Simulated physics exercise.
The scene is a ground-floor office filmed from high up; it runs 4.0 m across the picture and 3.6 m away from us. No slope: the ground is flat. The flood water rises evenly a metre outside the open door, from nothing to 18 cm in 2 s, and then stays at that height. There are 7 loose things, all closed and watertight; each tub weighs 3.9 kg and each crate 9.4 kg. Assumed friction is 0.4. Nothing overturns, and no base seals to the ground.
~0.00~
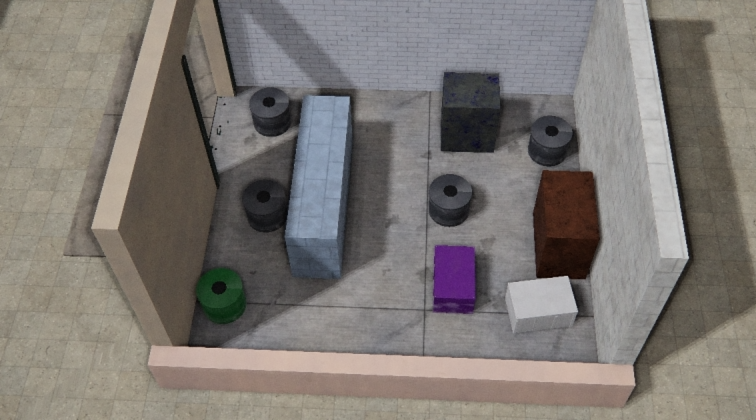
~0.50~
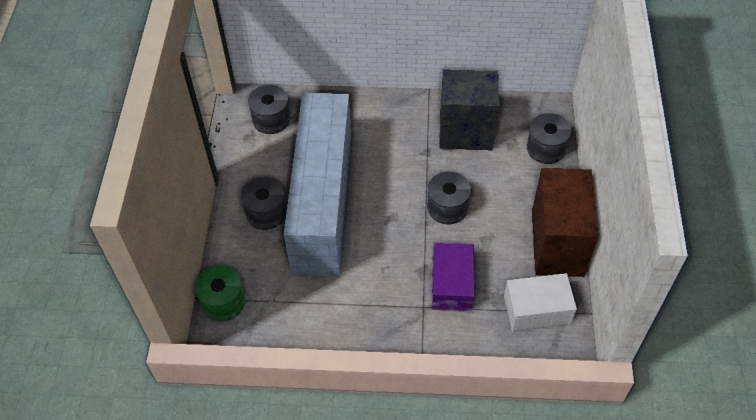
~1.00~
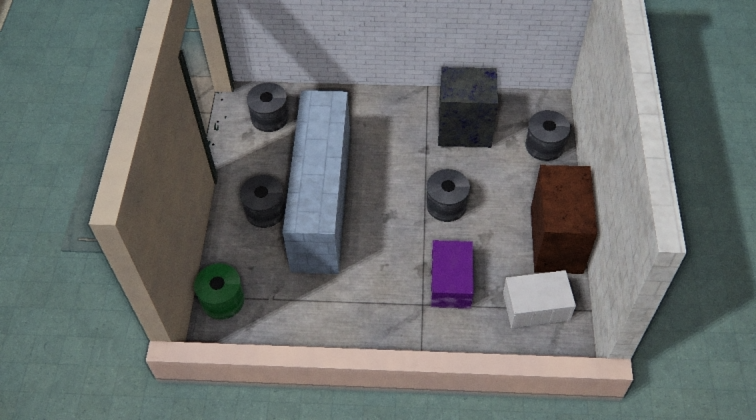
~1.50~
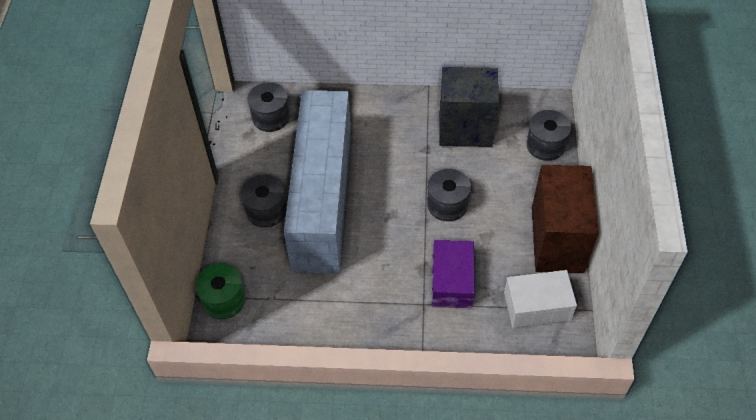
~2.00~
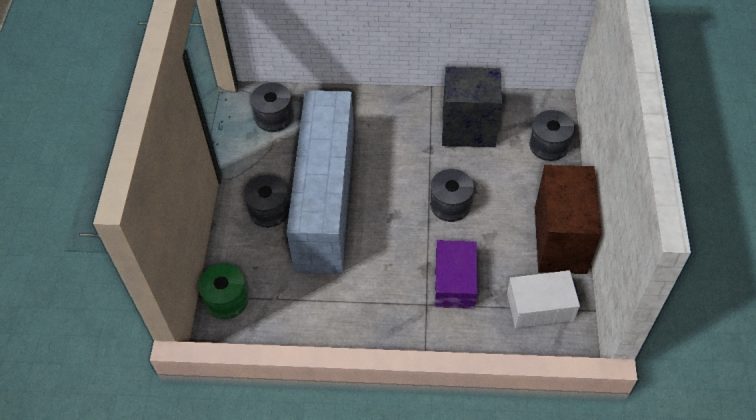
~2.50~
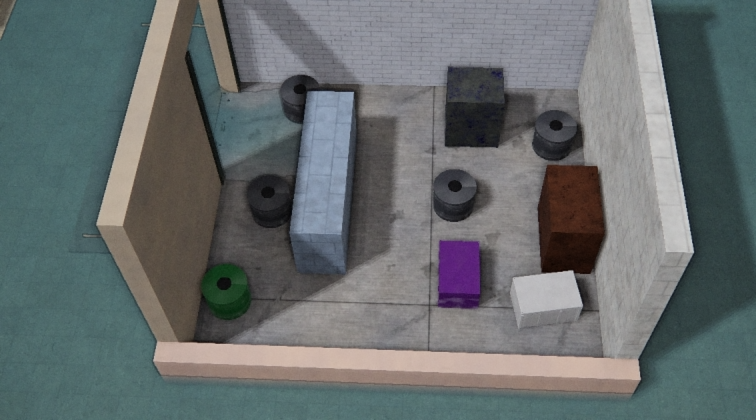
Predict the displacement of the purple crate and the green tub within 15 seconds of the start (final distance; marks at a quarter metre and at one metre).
By that time the purple crate has shifted a little and the green tub has gone a long distance.
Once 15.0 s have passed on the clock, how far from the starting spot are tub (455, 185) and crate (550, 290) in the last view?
One is off by 60 cm, the other by 100 cm, in the order asked.
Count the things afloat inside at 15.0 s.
The number is 7.
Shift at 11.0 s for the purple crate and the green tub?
Close to 80 cm for the first and 250 cm for the second.
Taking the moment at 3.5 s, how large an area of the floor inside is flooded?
About 3.5 m2.
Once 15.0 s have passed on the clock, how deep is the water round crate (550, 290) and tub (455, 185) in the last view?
I'd estimate 11 cm for the first and 11 cm for the second.
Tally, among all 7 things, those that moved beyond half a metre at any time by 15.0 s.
I make it 7.
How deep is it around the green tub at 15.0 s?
Roughly 13 cm at that moment.
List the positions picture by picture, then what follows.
The first picture shows the purple crate at (455, 272), on the bottom; the green tub at (219, 288) rests on the ground; 0.0 m2 under water; 0 of 7 have shifted.
The second picture shows the purple crate at (454, 269), on the bottom; the green tub at (218, 285), on the bottom; water covers 0.0 m2; 0 of 7 have shifted.
The third picture shows the purple crate at (453, 266), on the bottom; the green tub at (217, 283), on the bottom; 0.0 m2 under water; 0 of 7 have shifted.
The fourth picture shows the purple crate at (454, 266), on the bottom; the green tub at (218, 283), on the bottom; 0.0 m2 under water; 0 of 7 have shifted.
The fifth picture shows the purple crate at (457, 266), on the bottom; the green tub at (221, 283), on the bottom; 0.4 m2 under water; 0 of 7 have shifted.
The sixth picture shows the purple crate at (460, 267) rests on the ground; the green tub at (224, 284) rests on the ground; 1.2 m2 under water; 1 of 7 have shifted.
After 3.5 s the purple crate is near (460, 267), 0.0 m from its start, aground; the green tub is near (224, 284), 0.0 m from its start, aground; 1 afloat.
After 6.8 s the purple crate is near (460, 267), 0.0 m from its start, aground; the green tub is near (262, 325), 0.6 m from its start, afloat; 3 afloat.
After 11.0 s the purple crate is near (507, 315), 0.7 m from its start, afloat; the green tub is near (467, 254), 2.4 m from its start, afloat; 7 afloat.
After 15.0 s the purple crate is near (493, 304), 0.5 m from its start, afloat; the green tub is near (372, 205), 1.7 m from its start, afloat; 7 afloat.
